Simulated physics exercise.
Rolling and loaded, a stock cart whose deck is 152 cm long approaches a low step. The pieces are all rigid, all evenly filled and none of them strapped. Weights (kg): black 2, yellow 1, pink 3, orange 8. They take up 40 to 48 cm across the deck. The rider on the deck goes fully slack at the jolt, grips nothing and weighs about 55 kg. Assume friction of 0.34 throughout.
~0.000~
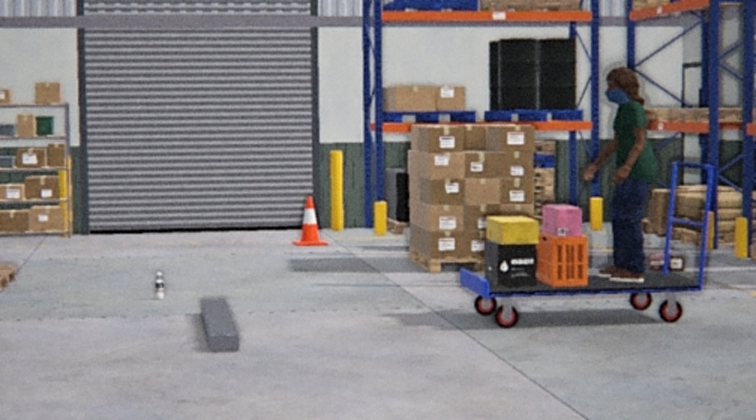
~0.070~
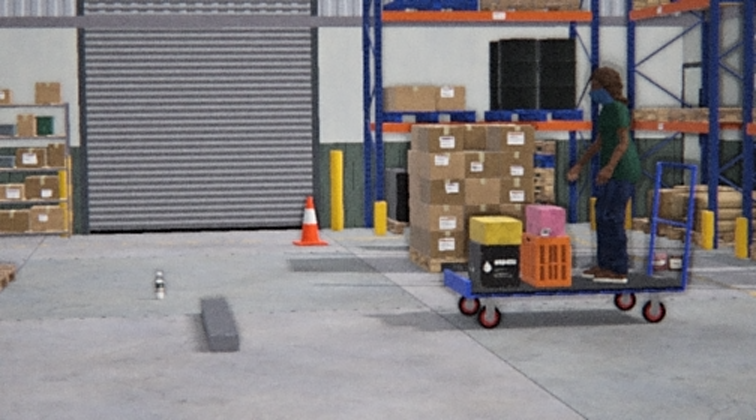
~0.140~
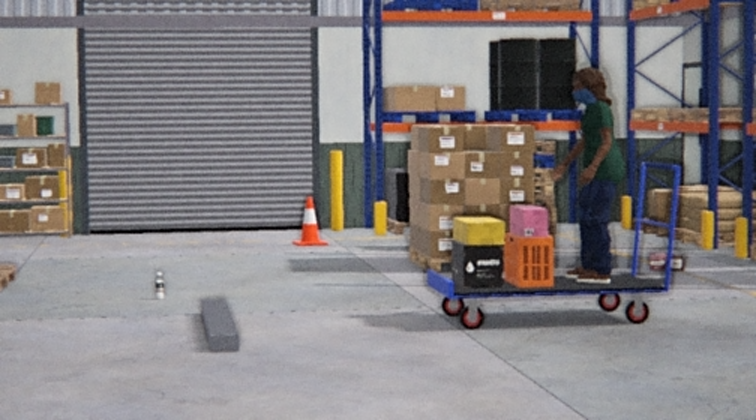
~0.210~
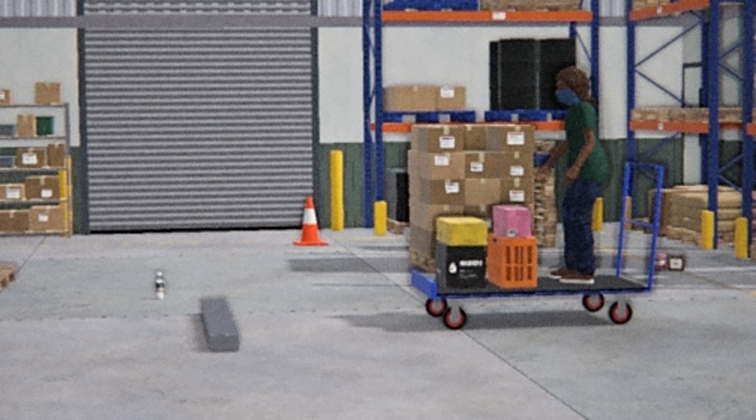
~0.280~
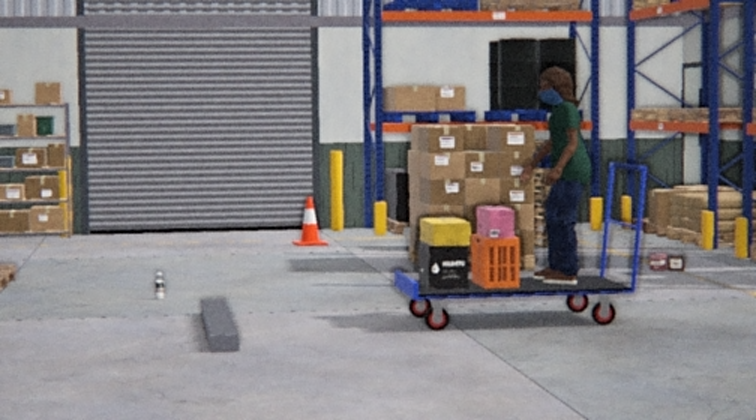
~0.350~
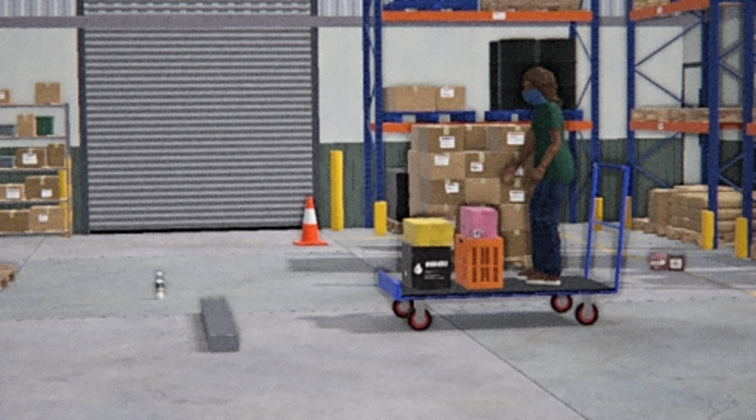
A blue cart carrying a standing person, boxes and an orange crate rolls steadily left.
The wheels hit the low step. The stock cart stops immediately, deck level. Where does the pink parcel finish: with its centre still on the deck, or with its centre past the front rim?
The pink parcel finishes past the front rim.
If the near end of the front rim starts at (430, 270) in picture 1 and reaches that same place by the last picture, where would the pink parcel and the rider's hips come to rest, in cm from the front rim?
Pink 10 behind, hips 90 behind.
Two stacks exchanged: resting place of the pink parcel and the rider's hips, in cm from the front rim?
Pink 60 past, hips 70 behind.
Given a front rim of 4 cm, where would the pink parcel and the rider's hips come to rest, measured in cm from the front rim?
So the pink one settles 30 cm beyond the rim and the hips 70 cm short of it.
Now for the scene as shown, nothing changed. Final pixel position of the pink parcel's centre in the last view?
Around (135, 321).
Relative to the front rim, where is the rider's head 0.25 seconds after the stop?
At that moment it sits around 60 cm behind the rim.
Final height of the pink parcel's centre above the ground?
Roughly 10 centimetres.
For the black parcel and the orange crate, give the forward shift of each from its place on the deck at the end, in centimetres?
Roughly black 10 cm, orange 20 cm.
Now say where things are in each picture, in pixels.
The first picture shows pink parcel (562, 220), yellow carton (512, 230), rim corner (486, 292); 181 cm short of the stop.
The second picture shows pink parcel (546, 221), yellow carton (495, 230), rim corner (469, 293); 169 cm short of the stop.
The third picture shows pink parcel (529, 221), yellow carton (479, 231), rim corner (451, 293); 156 cm short of the stop.
The fourth picture shows pink parcel (512, 222), yellow carton (462, 231), rim corner (434, 294); 144 cm short of the stop.
The fifth picture shows pink parcel (495, 222), yellow carton (445, 232), rim corner (416, 294); 132 cm short of the stop.
The sixth picture shows pink parcel (479, 222), yellow carton (428, 232), rim corner (398, 295); 119 cm short of the stop. Speed about 1.8 m/s.
The wheels strike at 1.03 s.
After 1.58 s the pink parcel is 1 cm past the rim, tilted 5°, near (215, 235) in the last picture's view.
After 2.03 s the pink parcel is 25 cm past the rim, tilted 180°, near (182, 317) in the last picture's view.
At rest, 2.9 s, past the rim, yellow carton and pink parcel; behind it, black parcel, orange crate and the rider's hips.
